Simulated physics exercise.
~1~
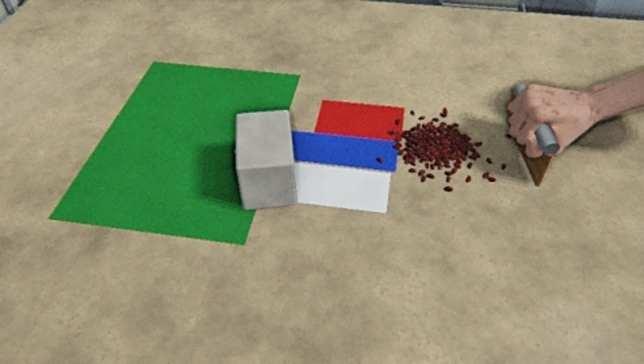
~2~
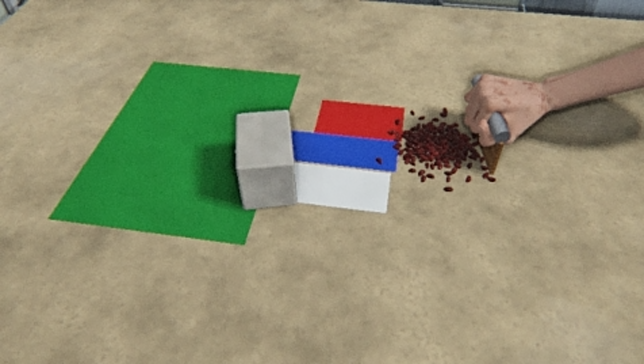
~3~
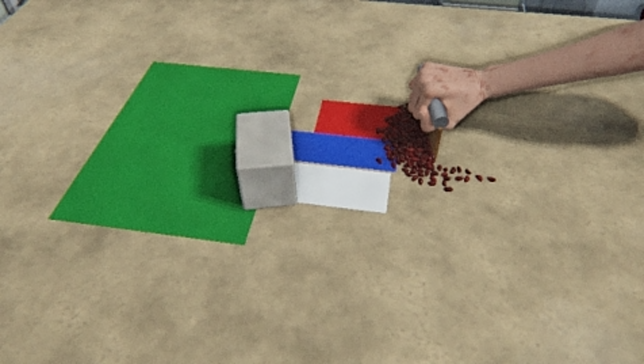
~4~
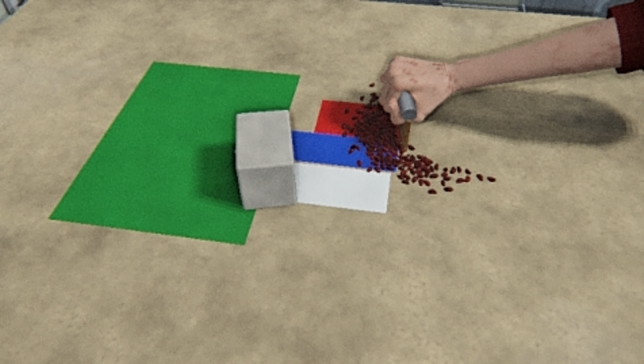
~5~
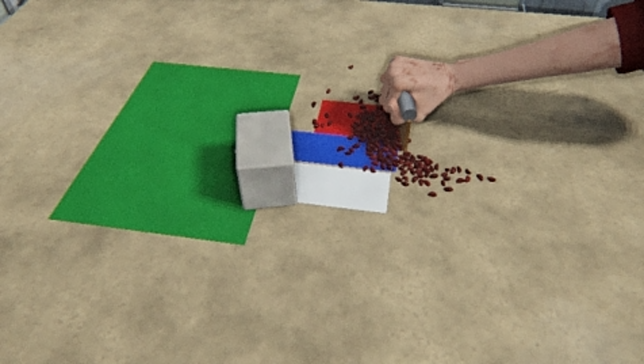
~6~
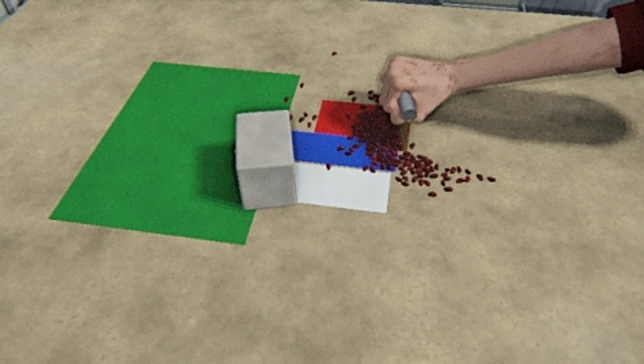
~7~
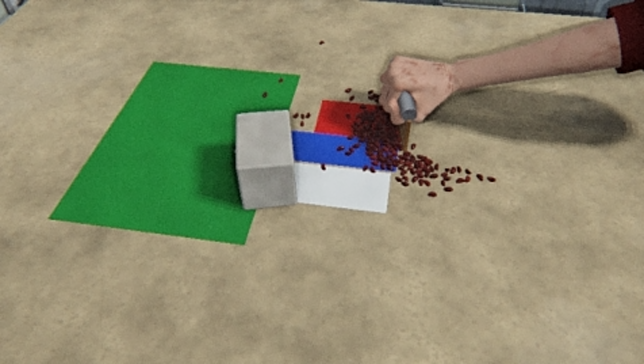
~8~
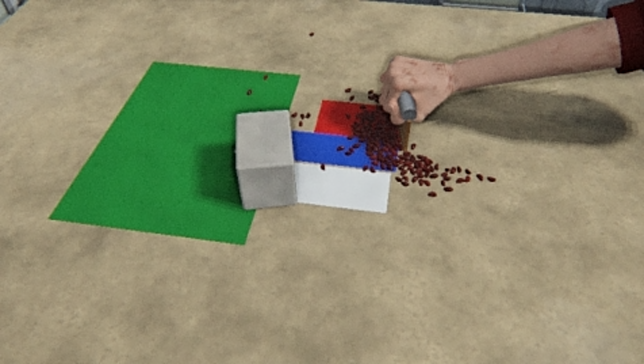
On a sandy surface, a hand scrapes beans left onto red and blue sheets and stops.
